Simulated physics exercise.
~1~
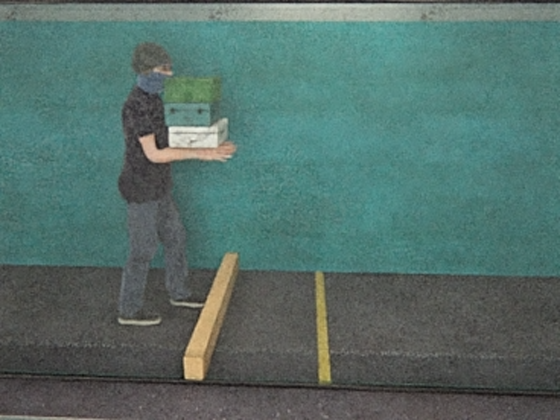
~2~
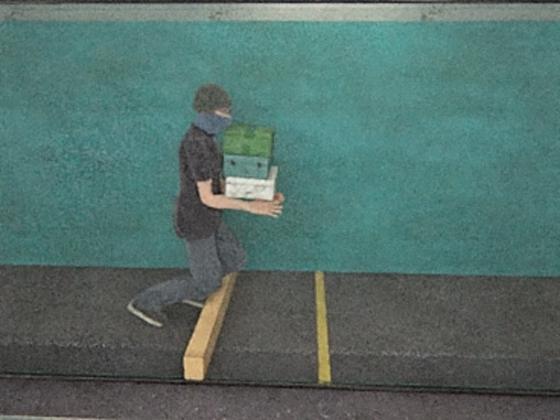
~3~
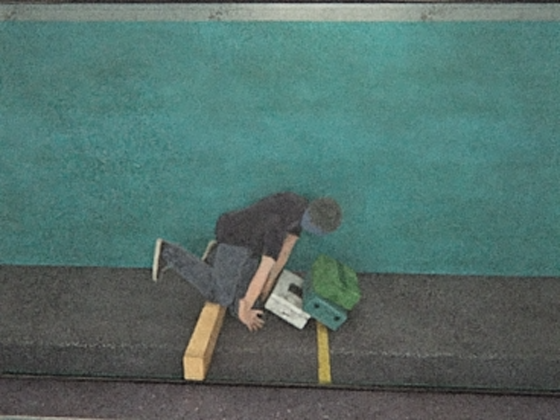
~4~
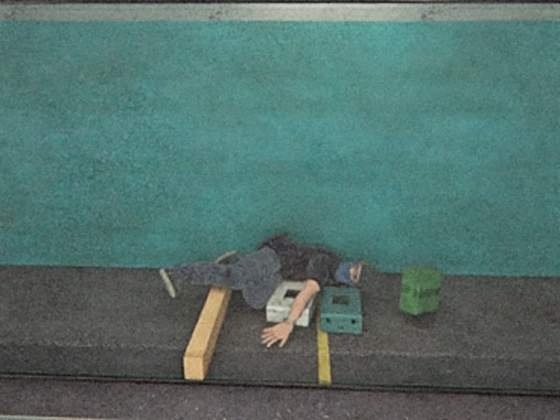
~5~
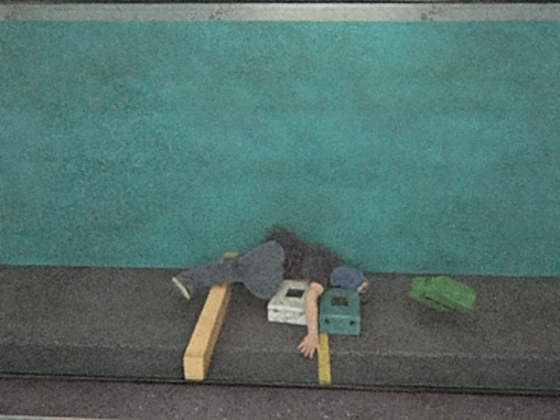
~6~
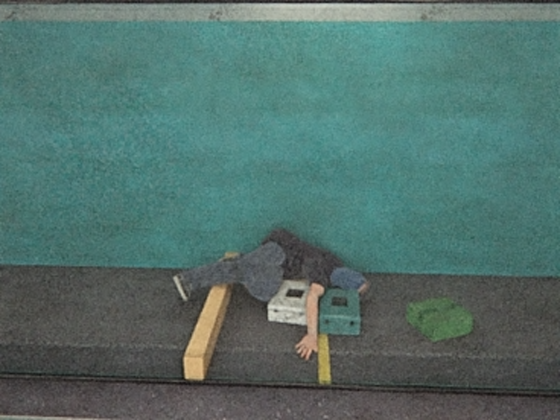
A masked man carrying three stacked boxes pitched forward over a wooden beam and sprawled face down as they spilled; the white box stopped just before the yellow line, while the teal one, the tumbling green one and his head ended beyond it.
